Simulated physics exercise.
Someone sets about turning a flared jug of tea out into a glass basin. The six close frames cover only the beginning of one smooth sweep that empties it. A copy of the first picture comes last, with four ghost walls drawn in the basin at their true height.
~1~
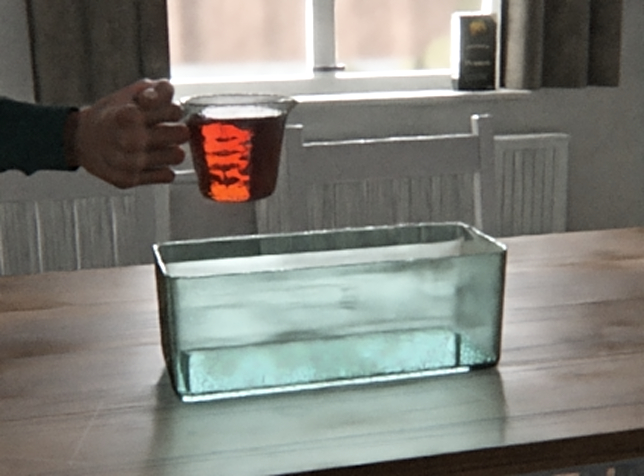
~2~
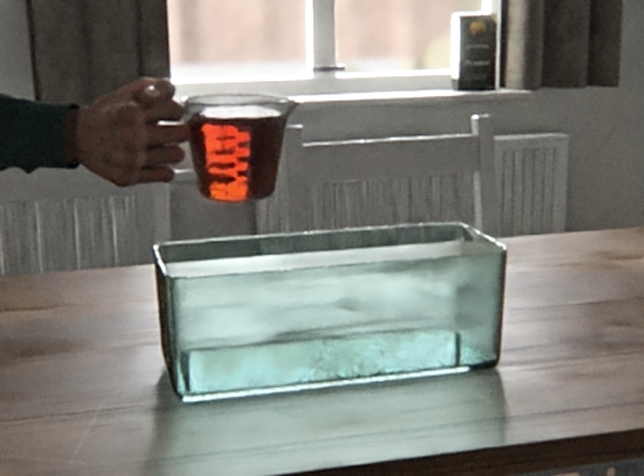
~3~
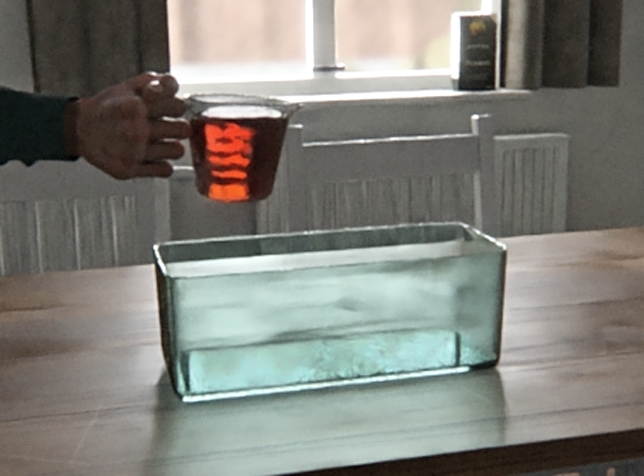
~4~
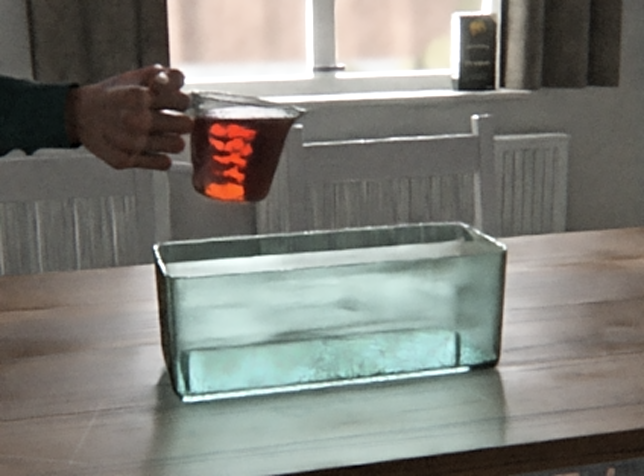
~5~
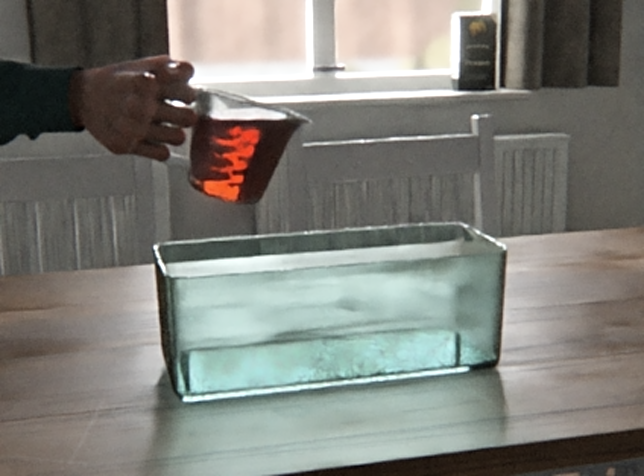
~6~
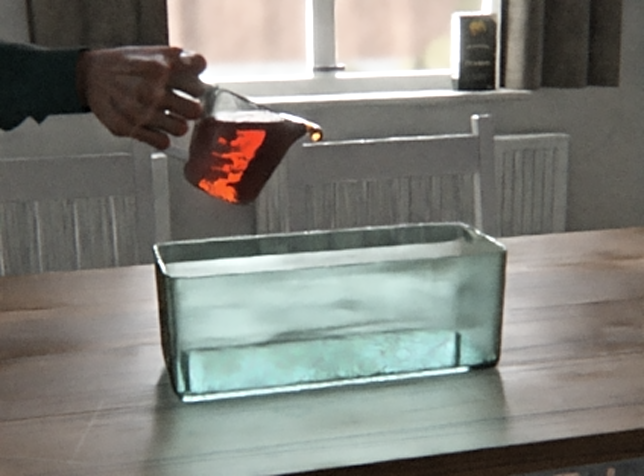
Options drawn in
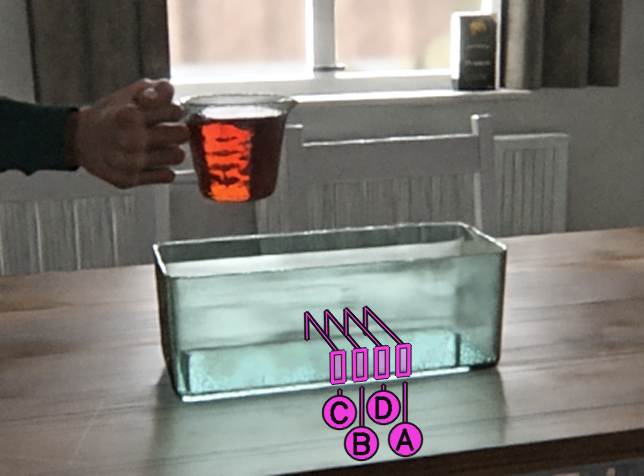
A hand held a clear jug of reddish-brown tea above a glass basin on a wooden table, then gradually tilted it to the right until a little tea reached over the lip.
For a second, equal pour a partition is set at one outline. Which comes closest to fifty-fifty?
Place D does it best.
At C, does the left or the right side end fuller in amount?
The right side.
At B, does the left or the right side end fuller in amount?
The right side.
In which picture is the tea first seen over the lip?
Picture 6.
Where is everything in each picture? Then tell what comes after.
In the first frame, upright, lip at (299, 100); basin from (173, 399) to (499, 364); nothing has left yet.
In the second frame, upright, lip at (300, 101); nothing has left yet.
In the third frame, tipped about 4°, lip at (302, 105); nothing has left yet.
In the fourth frame, tipped about 10°, lip at (306, 112); nothing has left yet.
In the fifth frame, tipped about 17°, lip at (309, 121); nothing has left yet.
In the sixth frame, tipped about 26°, lip at (312, 132); tea is over the lip, down to (312, 132).
In magenta, A at (405, 383); B at (361, 387); C at (339, 390); D at (383, 385).
With A, about 85 % ends left of the wall and 14 % right of it.
With B, about 20 % ends left of the wall and 80 % right of it.
With C, about 6 % ends left of the wall and 93 % right of it.
With D, about 46 % ends left of the wall and 53 % right of it.
